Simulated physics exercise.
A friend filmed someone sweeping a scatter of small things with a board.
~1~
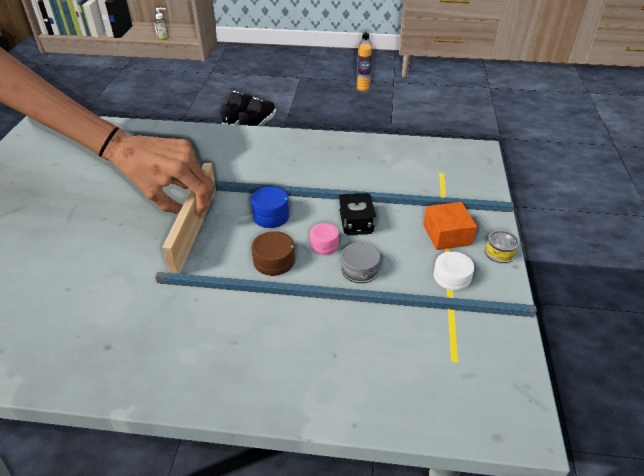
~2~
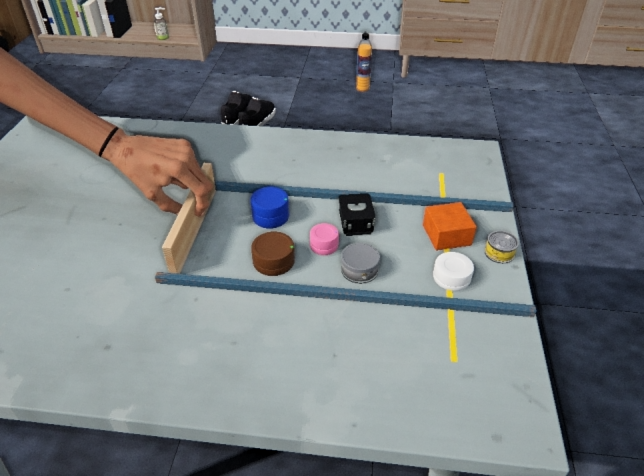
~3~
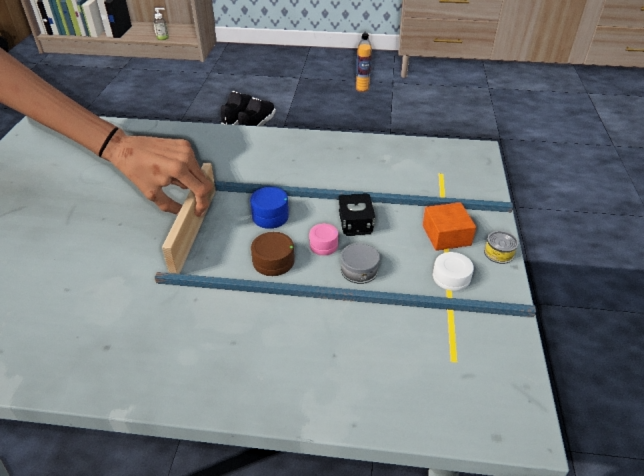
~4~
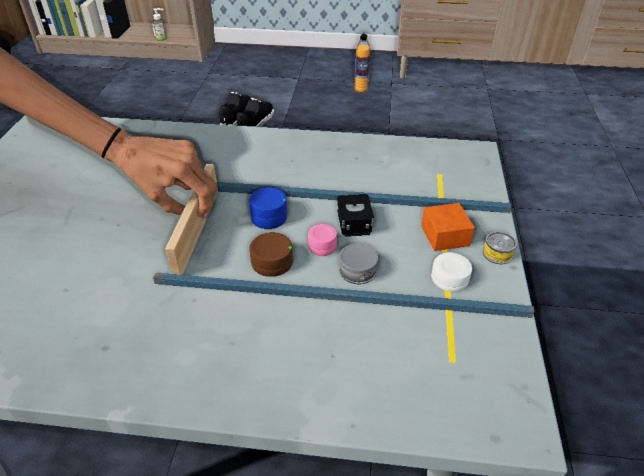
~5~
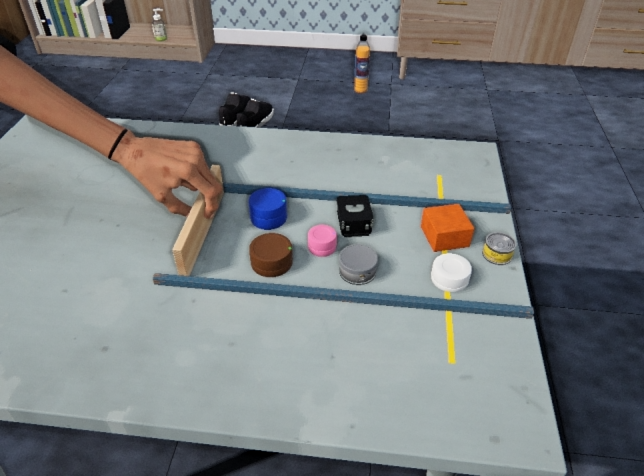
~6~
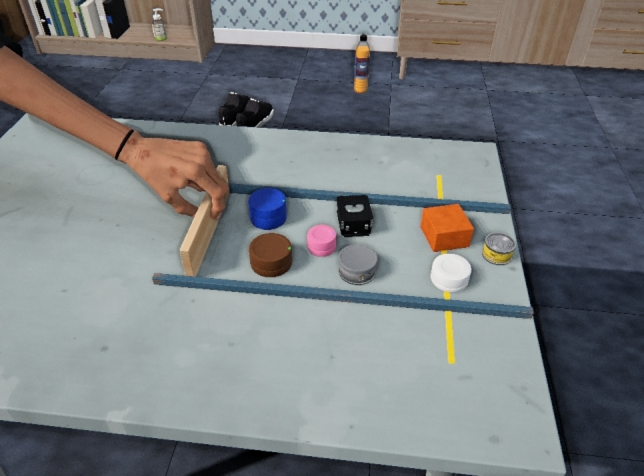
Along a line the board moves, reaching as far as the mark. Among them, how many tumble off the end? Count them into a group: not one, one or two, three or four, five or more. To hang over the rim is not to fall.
Group: Three or four.
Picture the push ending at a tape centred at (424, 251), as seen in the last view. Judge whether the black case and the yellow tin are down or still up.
As for the black case, it keeps its spot; as for the yellow tin, it does not stay.
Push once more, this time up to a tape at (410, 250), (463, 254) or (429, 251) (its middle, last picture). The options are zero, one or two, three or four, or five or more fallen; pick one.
One or two; three to four; one to two.
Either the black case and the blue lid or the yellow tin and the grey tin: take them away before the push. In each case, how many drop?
Count: 1 (first case); 1 (second).
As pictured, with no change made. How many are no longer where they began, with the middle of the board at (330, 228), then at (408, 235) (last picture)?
At the first spot 5, then 8.
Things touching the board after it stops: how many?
It ends up touching 3.
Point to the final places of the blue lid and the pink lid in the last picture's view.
The blue lid comes to rest close to (463, 218), while the pink lid rests close to (459, 248).
Soon after, none off yet; yellow tin at rest near (499, 249); white lid at rest near (451, 273); orange block at rest near (446, 228).
Then, none off yet; yellow tin moved about its own width near (530, 258); white lid moved about its own width near (513, 277); orange block moved about its own width near (499, 237).
At rest, the number that fall off is three or four; fallen, orange block, white lid and yellow tin.
